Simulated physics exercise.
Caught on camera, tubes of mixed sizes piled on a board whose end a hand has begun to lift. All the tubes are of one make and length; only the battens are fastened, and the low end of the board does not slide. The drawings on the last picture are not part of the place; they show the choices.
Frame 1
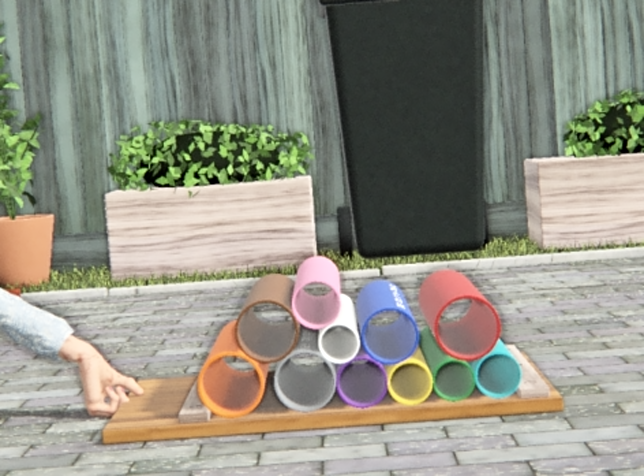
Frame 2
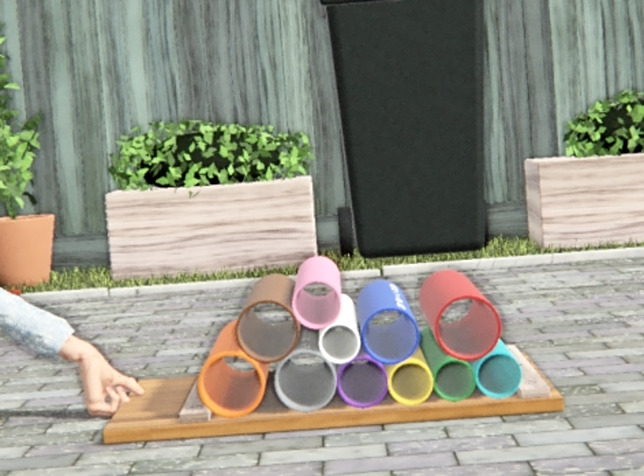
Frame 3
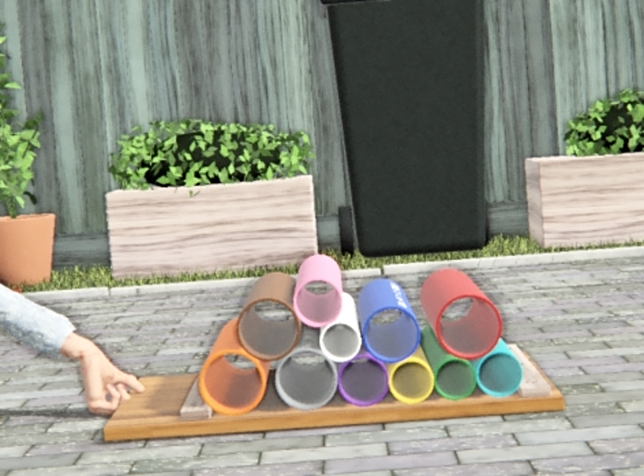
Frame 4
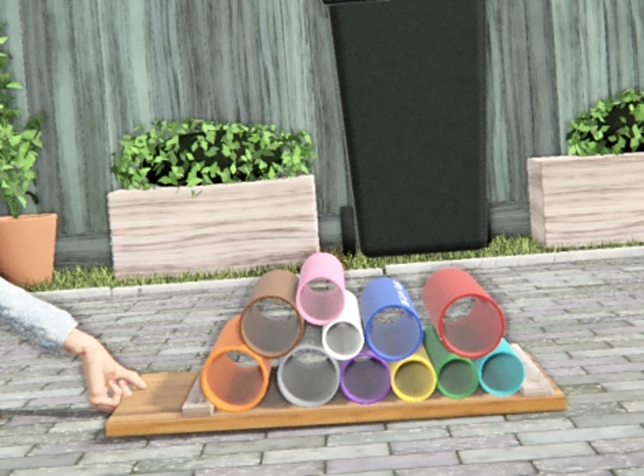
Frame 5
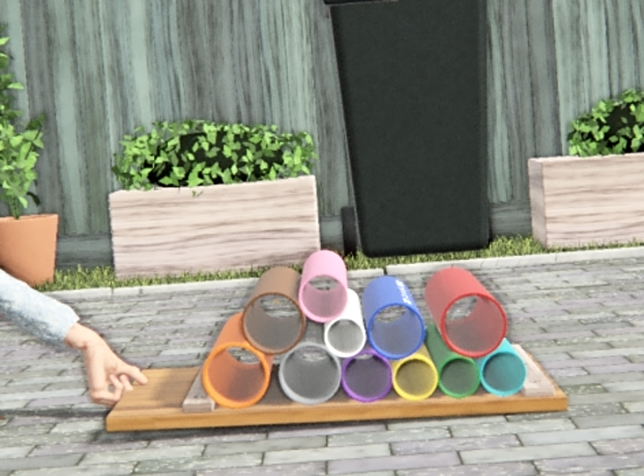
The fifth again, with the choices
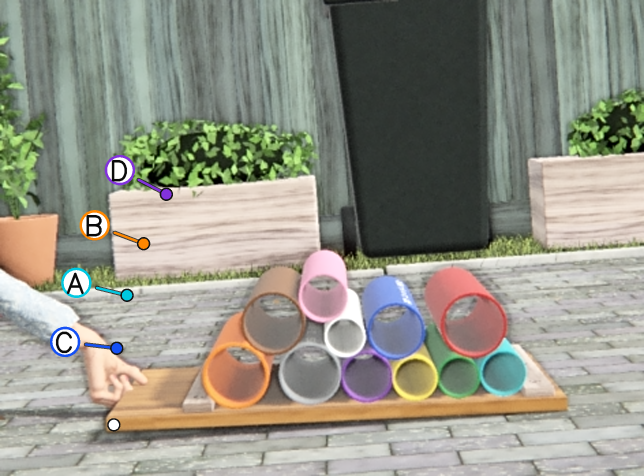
Hand gripping the left end of a wooden board stacked with colourful tubes on paving, the pile barely shifting.
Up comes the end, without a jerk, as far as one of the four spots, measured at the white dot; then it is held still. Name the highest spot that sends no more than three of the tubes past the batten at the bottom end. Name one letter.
A is the limit.
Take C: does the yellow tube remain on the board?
Yes.
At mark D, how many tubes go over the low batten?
It comes to eleven.
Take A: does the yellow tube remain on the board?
Yes.
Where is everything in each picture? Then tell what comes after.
Grey tube (305, 381); purple tube (362, 382); yellow tube (410, 382), in the first picture.
Yellow tube (411, 383); green tube (454, 381), in the second picture.
Board (333, 388); orange tube (232, 383); brown tube (268, 330); blue tube (391, 335), in the third picture.
Board (334, 386); orange tube (234, 380); grey tube (308, 377), in the fourth picture.
Board (336, 384); orange tube (235, 376); grey tube (310, 374), in the fifth picture.
On the marked copy, A at (127, 296); B at (143, 243); C at (117, 348); D at (166, 194); the white dot at (114, 425).
Following A. Soon after the start, board at 13°.
Later, board at 18°.
In the end, board at 18°, none over the low batten.
As for the rest, B eleven over the low batten; C none over the low batten; D eleven over the low batten.
